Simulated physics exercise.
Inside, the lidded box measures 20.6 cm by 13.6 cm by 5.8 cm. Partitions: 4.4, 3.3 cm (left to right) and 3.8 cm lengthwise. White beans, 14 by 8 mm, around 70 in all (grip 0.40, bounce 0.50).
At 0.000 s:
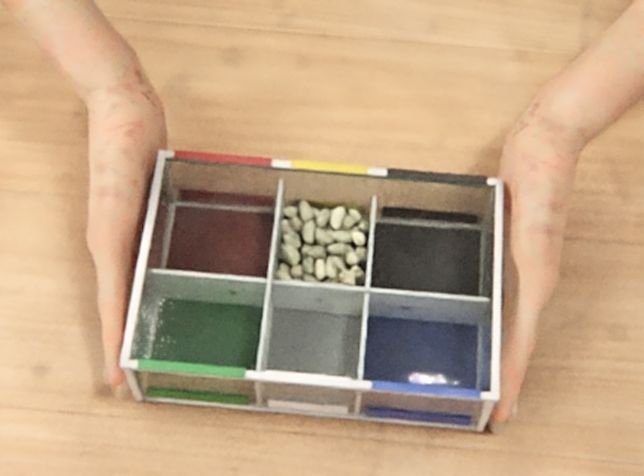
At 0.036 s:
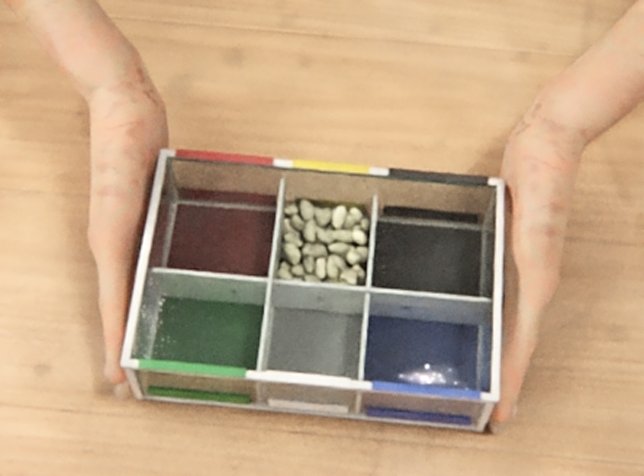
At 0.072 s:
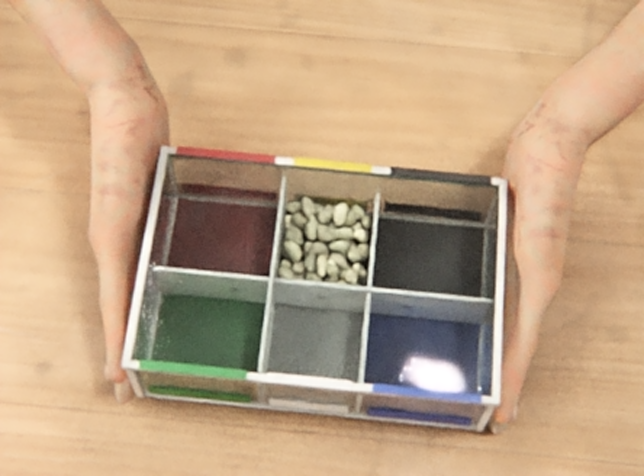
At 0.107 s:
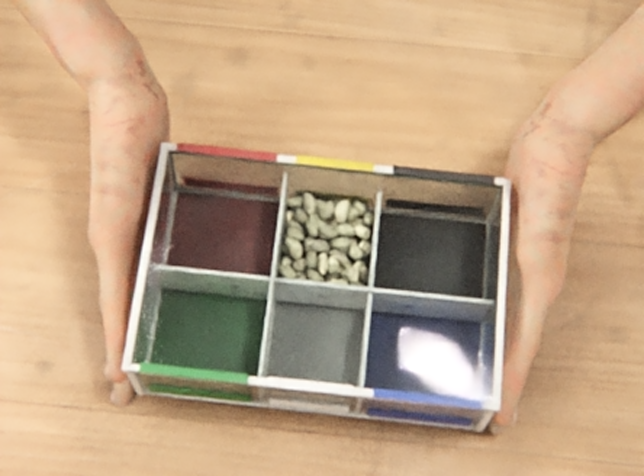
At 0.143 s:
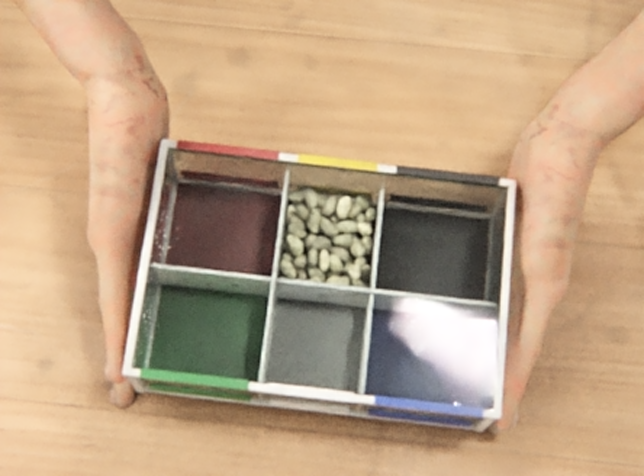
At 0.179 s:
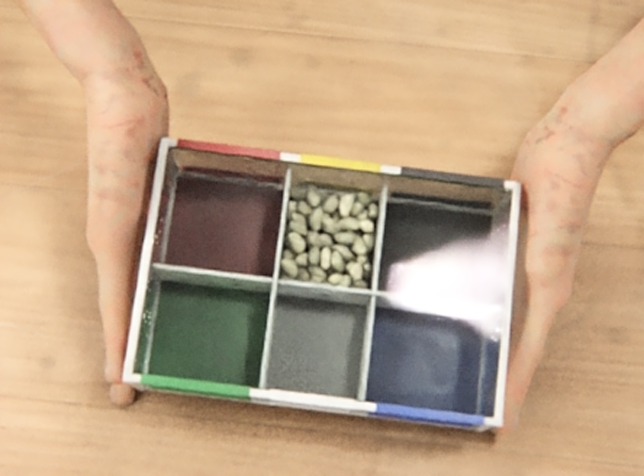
The clip opens on two hands holding the sides of a clear-lidded box with six coloured compartments, pale beans filling only the yellow-marked top middle one. The hands tilt the box slightly, and a bright reflection grows over the blue section and slides up toward the black one while the beans stay in their compartment.
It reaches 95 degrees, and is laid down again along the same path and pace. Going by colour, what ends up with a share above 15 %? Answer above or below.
Red: Below, blue: Above, green: Below, yellow: Above, white: Above, black: Below.
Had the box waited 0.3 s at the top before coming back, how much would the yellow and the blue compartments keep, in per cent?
Then: Yellow 45, blue 40.
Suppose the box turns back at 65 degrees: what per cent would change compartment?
About 10 per cent.
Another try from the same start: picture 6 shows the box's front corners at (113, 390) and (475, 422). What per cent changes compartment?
In that case some 50 per cent.
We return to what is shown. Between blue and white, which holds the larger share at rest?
The blue one has more.
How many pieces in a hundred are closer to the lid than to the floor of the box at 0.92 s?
About 40 per cent.
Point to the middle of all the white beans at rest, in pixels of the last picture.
Near (348, 363).
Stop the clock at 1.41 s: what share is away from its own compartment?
About 60 per cent.
After 0.92 s, tilt 95 degrees; blue 10 %, yellow 75 %, white 15 %.
After 1.41 s, tilt 42 degrees; blue 35 %, yellow 40 %, white 25 %.
Then, at 1.97 s, tilt 0 degrees; blue 35 %, yellow 40 %, white 25 %.
By 2.5 s all is still; red 0 %, blue 35 %, green 0 %, yellow 40 %, white 25 %, black 0 %.
